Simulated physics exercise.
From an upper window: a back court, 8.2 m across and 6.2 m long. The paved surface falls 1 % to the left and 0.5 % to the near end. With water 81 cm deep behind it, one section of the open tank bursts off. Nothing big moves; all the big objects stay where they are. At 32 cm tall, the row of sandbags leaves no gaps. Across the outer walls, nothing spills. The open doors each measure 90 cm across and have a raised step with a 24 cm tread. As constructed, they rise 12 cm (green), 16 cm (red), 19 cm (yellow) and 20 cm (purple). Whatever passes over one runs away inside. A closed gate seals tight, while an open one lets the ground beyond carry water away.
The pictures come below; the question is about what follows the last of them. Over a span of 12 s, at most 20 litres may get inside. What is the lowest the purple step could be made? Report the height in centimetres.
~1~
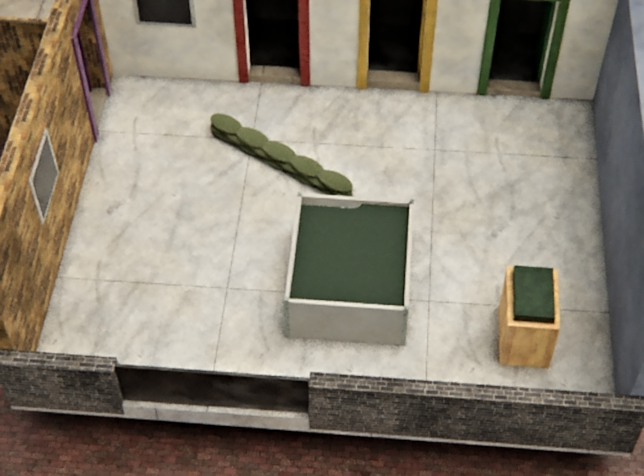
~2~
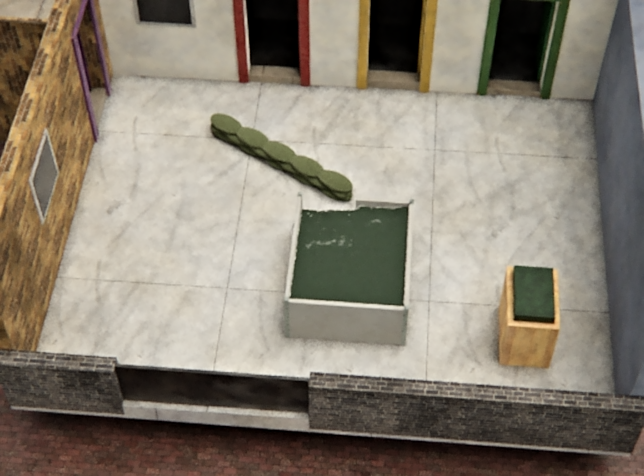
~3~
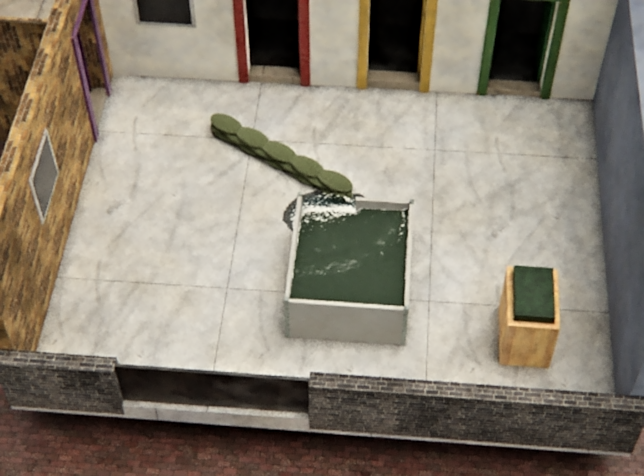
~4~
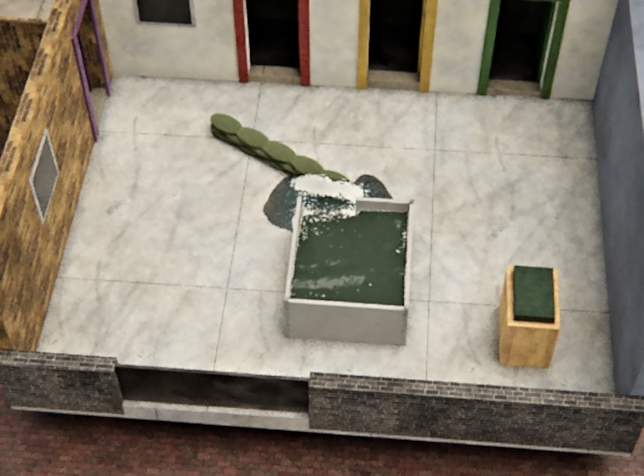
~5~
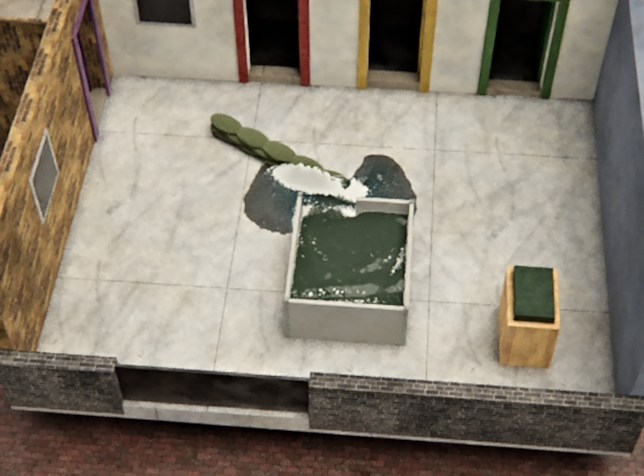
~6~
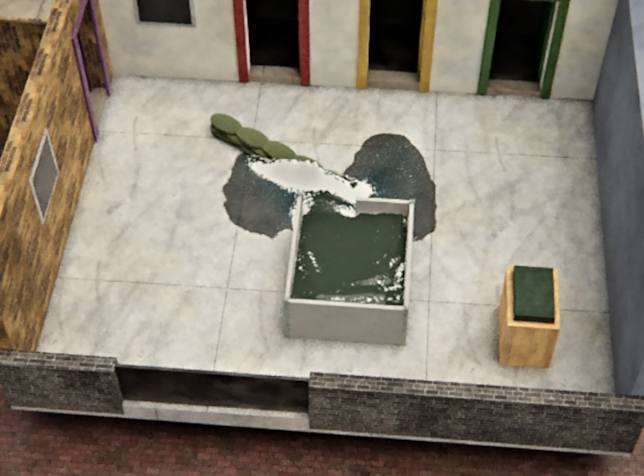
Around 19 cm high.
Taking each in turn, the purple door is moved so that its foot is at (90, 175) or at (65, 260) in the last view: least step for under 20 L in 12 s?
Roughly 21 cm, then roughly 5.0 cm.
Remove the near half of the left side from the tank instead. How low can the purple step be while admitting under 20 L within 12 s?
You'd want it roughly 13.0 centimetres tall.
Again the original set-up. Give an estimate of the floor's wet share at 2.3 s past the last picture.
Roughly 50 percent of the floor.
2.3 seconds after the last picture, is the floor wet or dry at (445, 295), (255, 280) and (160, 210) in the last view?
So the three spots come out spared, spared, swamped, in that order.
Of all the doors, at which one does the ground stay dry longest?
Red.
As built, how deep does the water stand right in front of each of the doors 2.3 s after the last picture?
Green door 8 cm, red door 5 cm, yellow door 8 cm, purple door 21 cm.
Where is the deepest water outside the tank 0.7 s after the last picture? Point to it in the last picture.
Near (342, 204).
Then, 0.7 s after the last picture water covers 25 % of the floor, deepest (53 cm) near (342, 204); it has not reached the purple door.
Then, 2.3 s after the last picture water covers 50 % of the floor, deepest (34 cm) near (330, 203); 21 cm at the purple door, 11 litres in over its 20 cm step.
Then, 11.3 s after the last picture water covers 95 % of the floor, deepest (12 cm) near (545, 420); 5 cm at the purple door, 14 litres in over its 20 cm step.
At the purple door as built, the water peaked near 25 cm, 1.3 s after the last picture.
Run again over the same 12 s with other heights there, 44 litres in over 15.5 cm, 9 litres over 21.5 cm. The limit of 20 litres is kept from about 19 cm up.
